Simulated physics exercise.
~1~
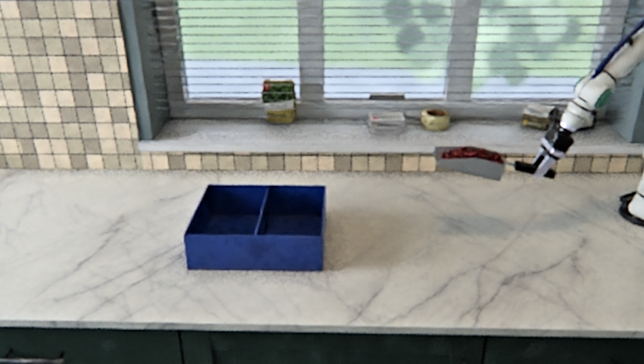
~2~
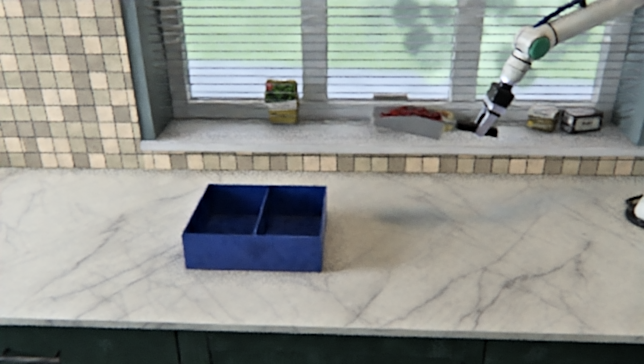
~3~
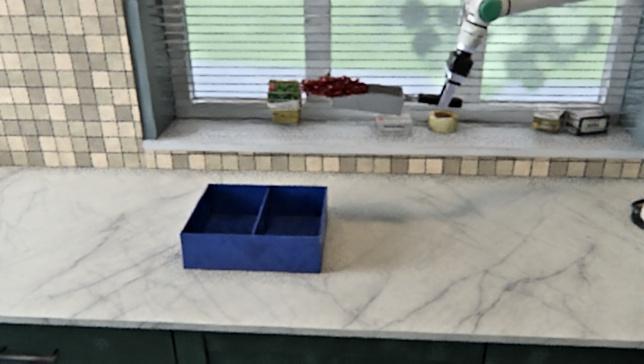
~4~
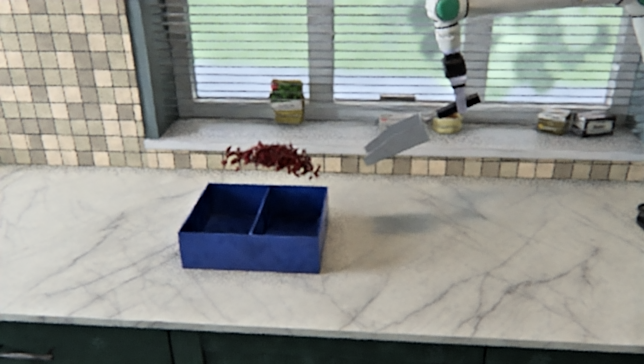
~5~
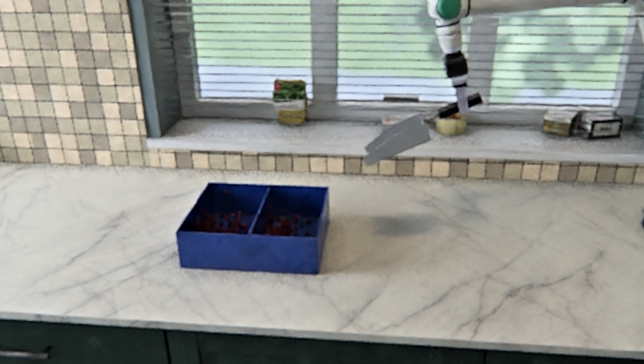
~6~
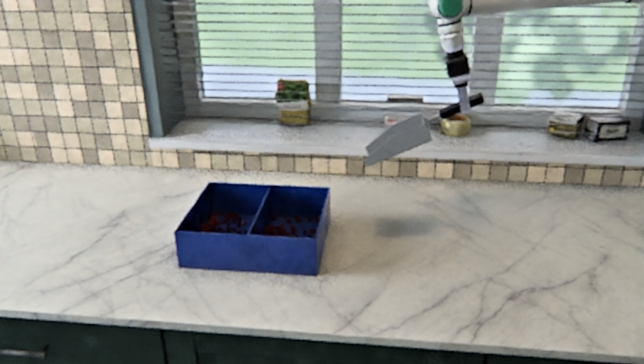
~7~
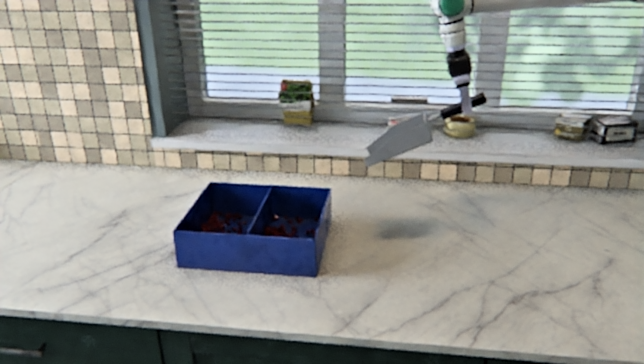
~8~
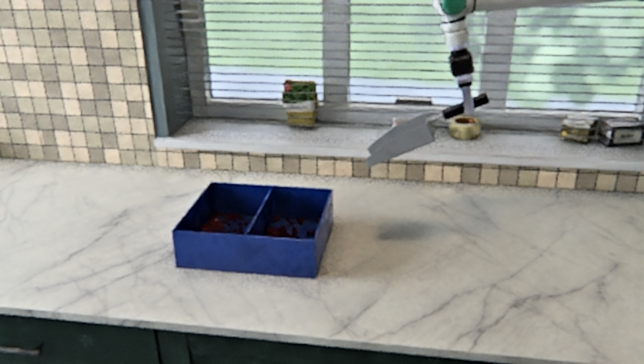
Robot arm lifting a grey scoop leftward and tipping it, flinging dark red beans into both compartments of a blue divided bin.
